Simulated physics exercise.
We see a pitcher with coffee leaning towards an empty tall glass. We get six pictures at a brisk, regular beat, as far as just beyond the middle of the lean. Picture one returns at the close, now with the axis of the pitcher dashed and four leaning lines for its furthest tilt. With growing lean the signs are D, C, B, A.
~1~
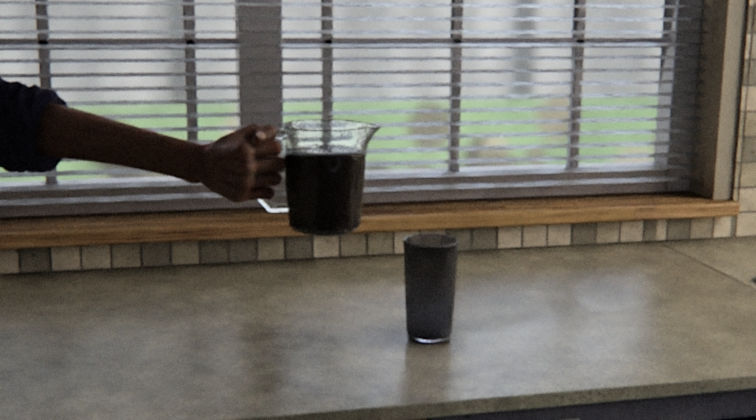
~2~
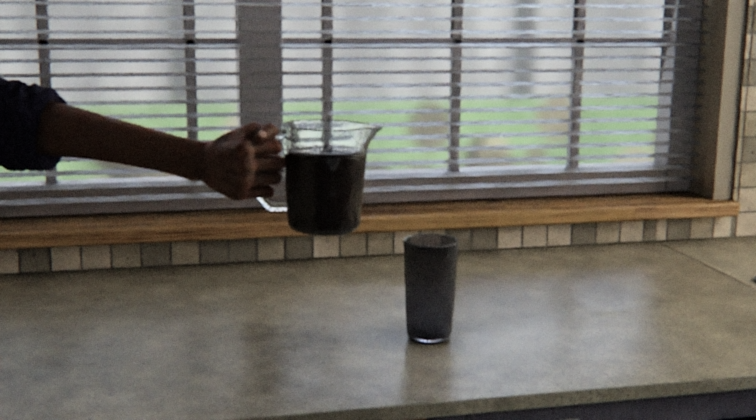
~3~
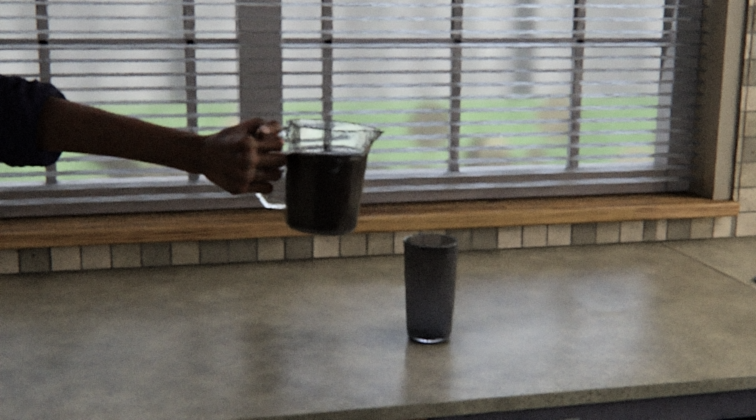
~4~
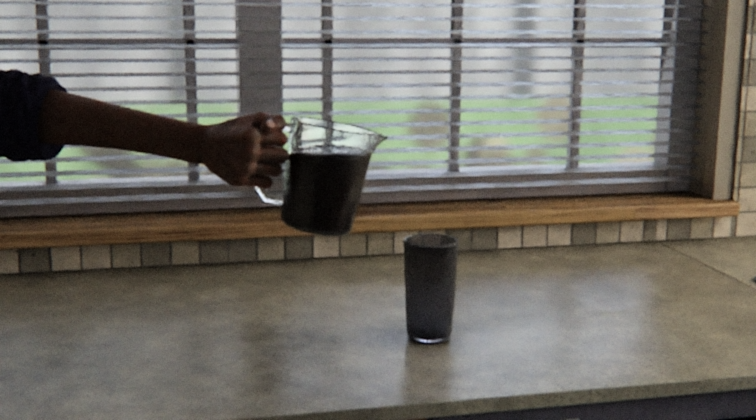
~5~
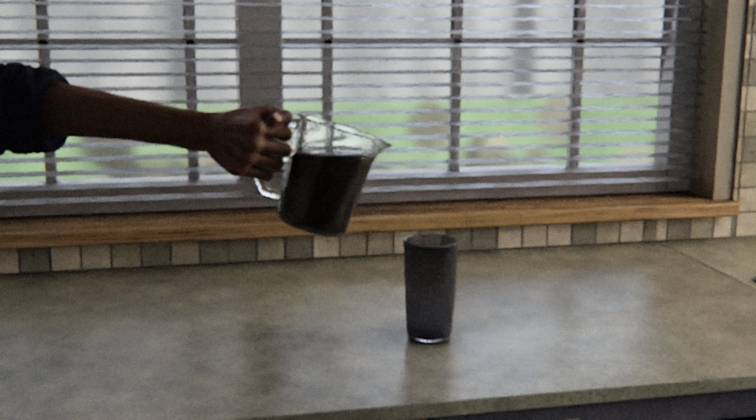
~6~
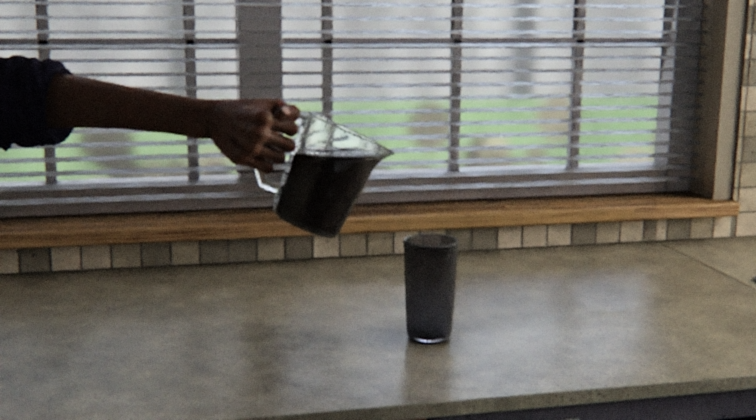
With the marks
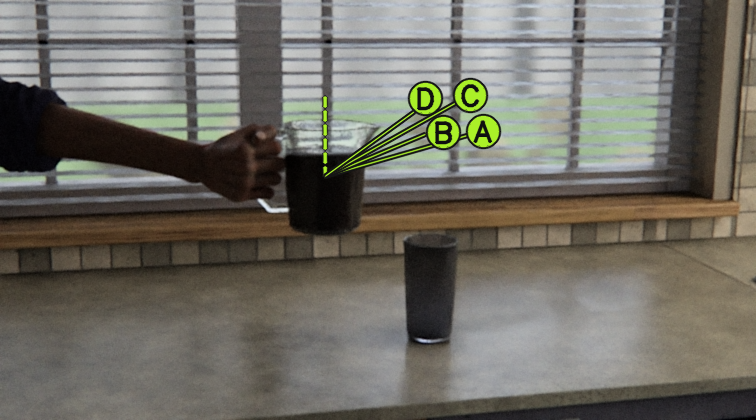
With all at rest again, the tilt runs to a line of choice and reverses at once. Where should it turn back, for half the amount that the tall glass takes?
The answer is mark D.
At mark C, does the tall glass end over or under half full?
Over.
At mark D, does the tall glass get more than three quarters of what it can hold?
No.
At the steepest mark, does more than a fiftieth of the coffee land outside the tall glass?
Yes.
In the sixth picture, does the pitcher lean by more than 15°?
Yes, it does.
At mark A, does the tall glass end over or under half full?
Over half.
On the marked copy, A at (466, 135); B at (425, 134); C at (455, 103); D at (413, 112).
For mark A, the tall glass ends with about 94 % of what it can hold; 14 % of the coffee is spilt.
For mark B, the tall glass ends with about 92 % of what it can hold.
For mark C, the tall glass ends with about 71 % of what it can hold.
For mark D, the tall glass ends with about 51 % of what it can hold.
